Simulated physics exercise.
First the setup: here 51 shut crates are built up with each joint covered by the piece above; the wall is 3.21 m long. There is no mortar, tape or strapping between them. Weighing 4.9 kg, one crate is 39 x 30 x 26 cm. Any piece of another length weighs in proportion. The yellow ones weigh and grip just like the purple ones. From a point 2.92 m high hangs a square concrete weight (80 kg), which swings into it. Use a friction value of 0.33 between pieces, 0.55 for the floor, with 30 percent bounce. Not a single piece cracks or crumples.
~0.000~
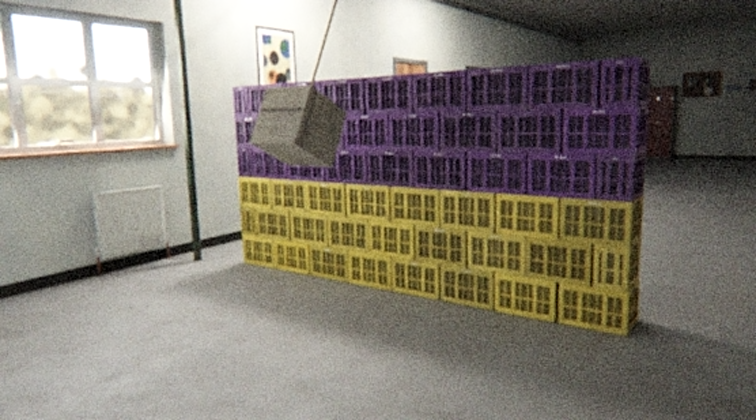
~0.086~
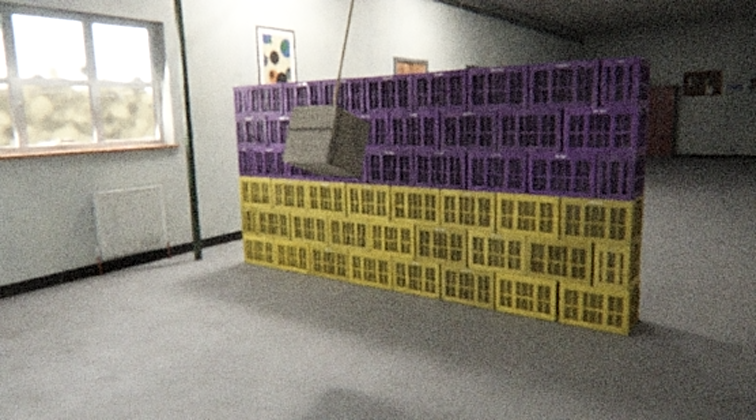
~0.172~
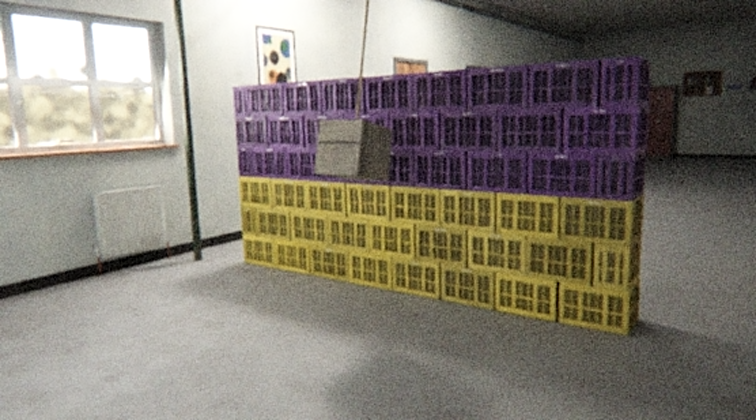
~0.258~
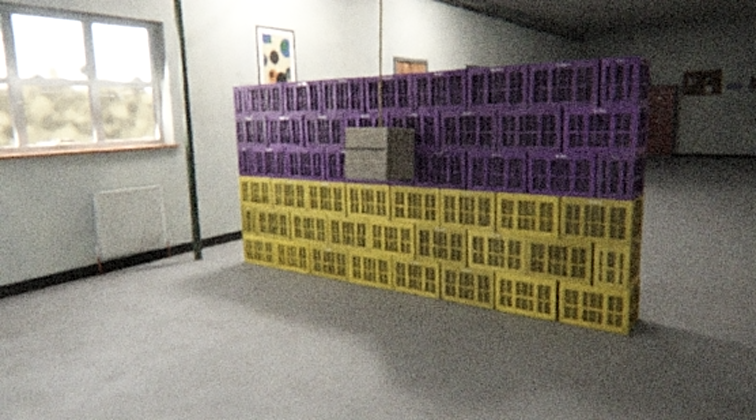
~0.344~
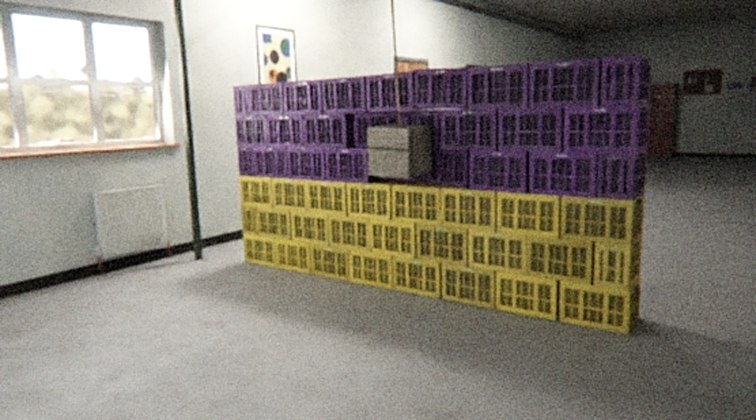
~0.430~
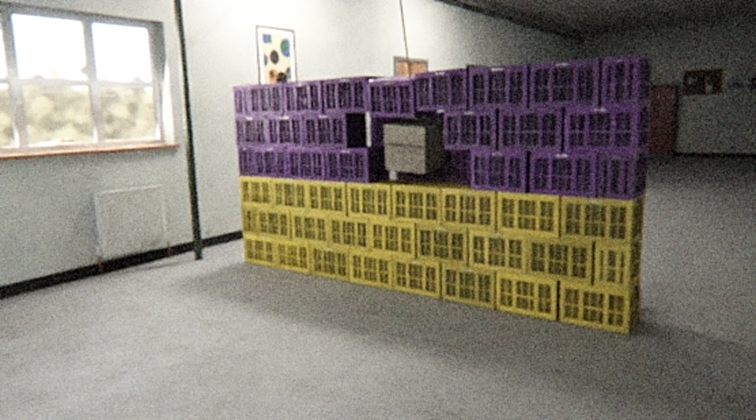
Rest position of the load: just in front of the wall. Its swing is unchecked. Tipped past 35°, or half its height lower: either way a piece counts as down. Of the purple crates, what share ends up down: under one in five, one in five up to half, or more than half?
One in five up to half.
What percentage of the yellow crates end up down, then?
For yellow, it's 0 per cent down at the end.
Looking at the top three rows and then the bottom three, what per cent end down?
Top 30, bottom 0 per cent.
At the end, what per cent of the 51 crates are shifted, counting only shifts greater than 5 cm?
It comes to 20 percent.
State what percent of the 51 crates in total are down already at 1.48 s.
15 per cent.
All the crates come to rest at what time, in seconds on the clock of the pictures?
Rest time: Around 2.5 s.
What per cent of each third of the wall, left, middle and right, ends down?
From the left: 0, then 50, then 10 percent.
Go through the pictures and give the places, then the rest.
In the first picture (pixels give the middle of a visible side), weight (291, 114) line 26° before plumb; top purple crate (388, 94); top yellow crate (414, 207); none has stirred.
In the second picture, weight (320, 134) line 19° before plumb; top purple crate (388, 94).
In the third picture, weight (348, 147) line 11° before plumb; top purple crate (388, 94).
In the fourth picture, weight (376, 154) line 3° before plumb; top purple crate (388, 94).
In the fifth picture, weight (398, 154) line 4° past plumb; top purple crate (389, 92); movement in 4 of them.
In the sixth picture, weight (414, 150) line 10° past plumb; top purple crate (390, 99) 8° from how it stood; top yellow crate (416, 205); movement in 8 of them.
After 0.82 s, line 31° past plumb; 5 of the 26 purple crates down (5 of 51 in all colours); top purple crate 70° from how it stood, 37 cm lower.
After 1.48 s, line 17° past plumb; 8 of the 26 purple crates down (8 of 51 in all colours); top purple crate 42° from how it stood, 1.16 m lower; top yellow crate 27 mm from its place.
In the end (2.9 s), line 16° before plumb; 8 of the 26 purple crates down (8 of 51 in all colours); top purple crate on its side; top yellow crate 38 mm from its place. That is 31 per cent. From the last view, middles, top purple crate near (395, 245), top yellow crate near (424, 203).
